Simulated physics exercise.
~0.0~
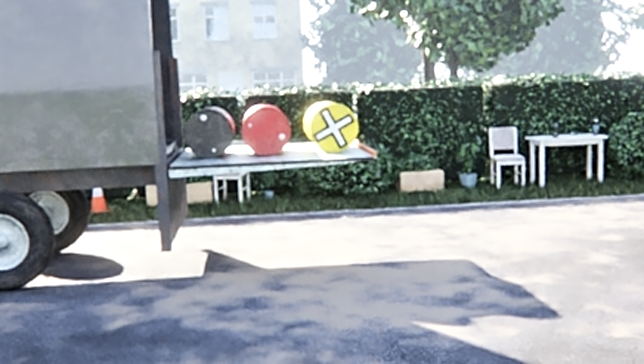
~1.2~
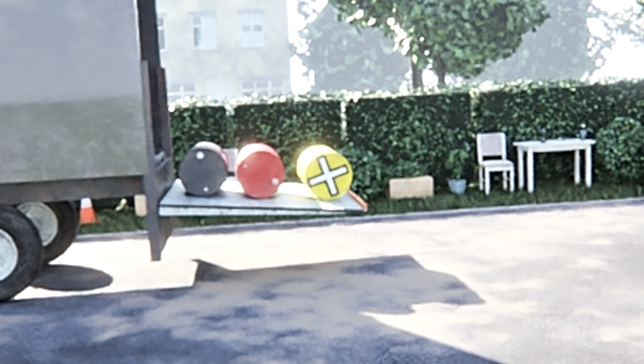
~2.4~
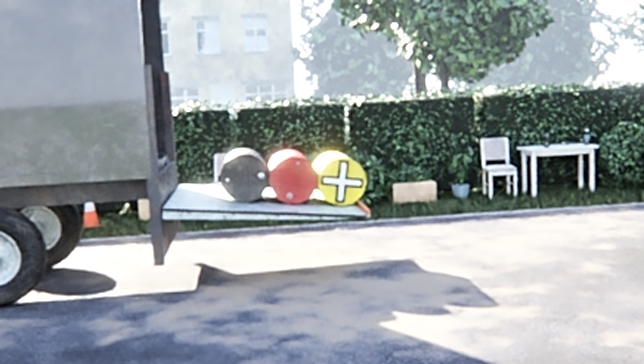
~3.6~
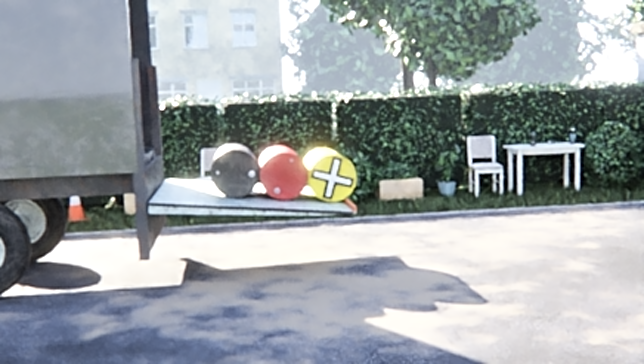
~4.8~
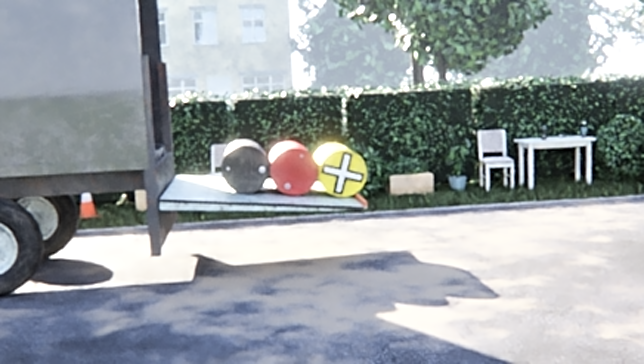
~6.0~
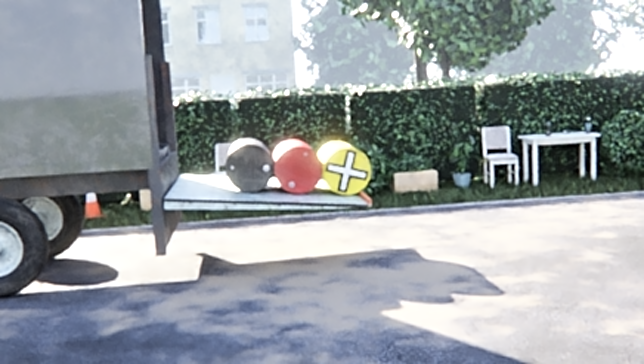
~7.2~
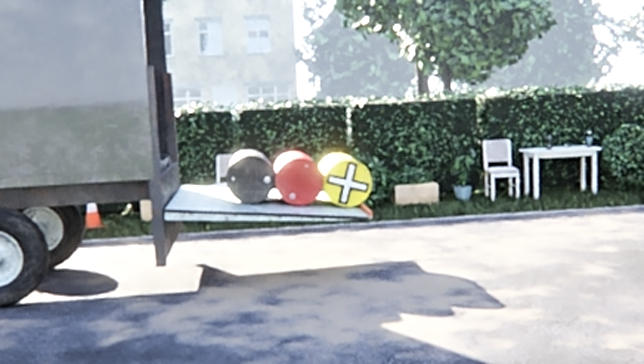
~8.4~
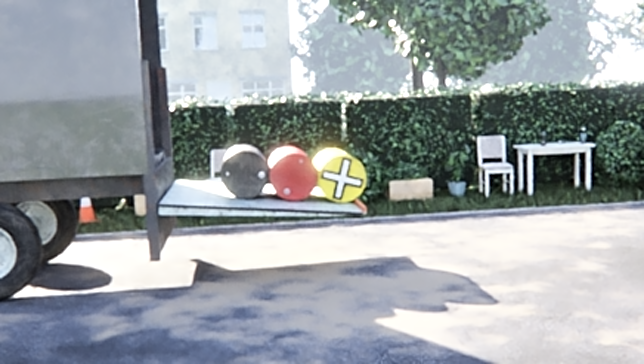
Three drums, black, red and yellow, sat on a lowered platform at the back of a truck as it dropped and tilted, then rolled a little to the right and bunched together near the outer edge, where all of them stayed on.
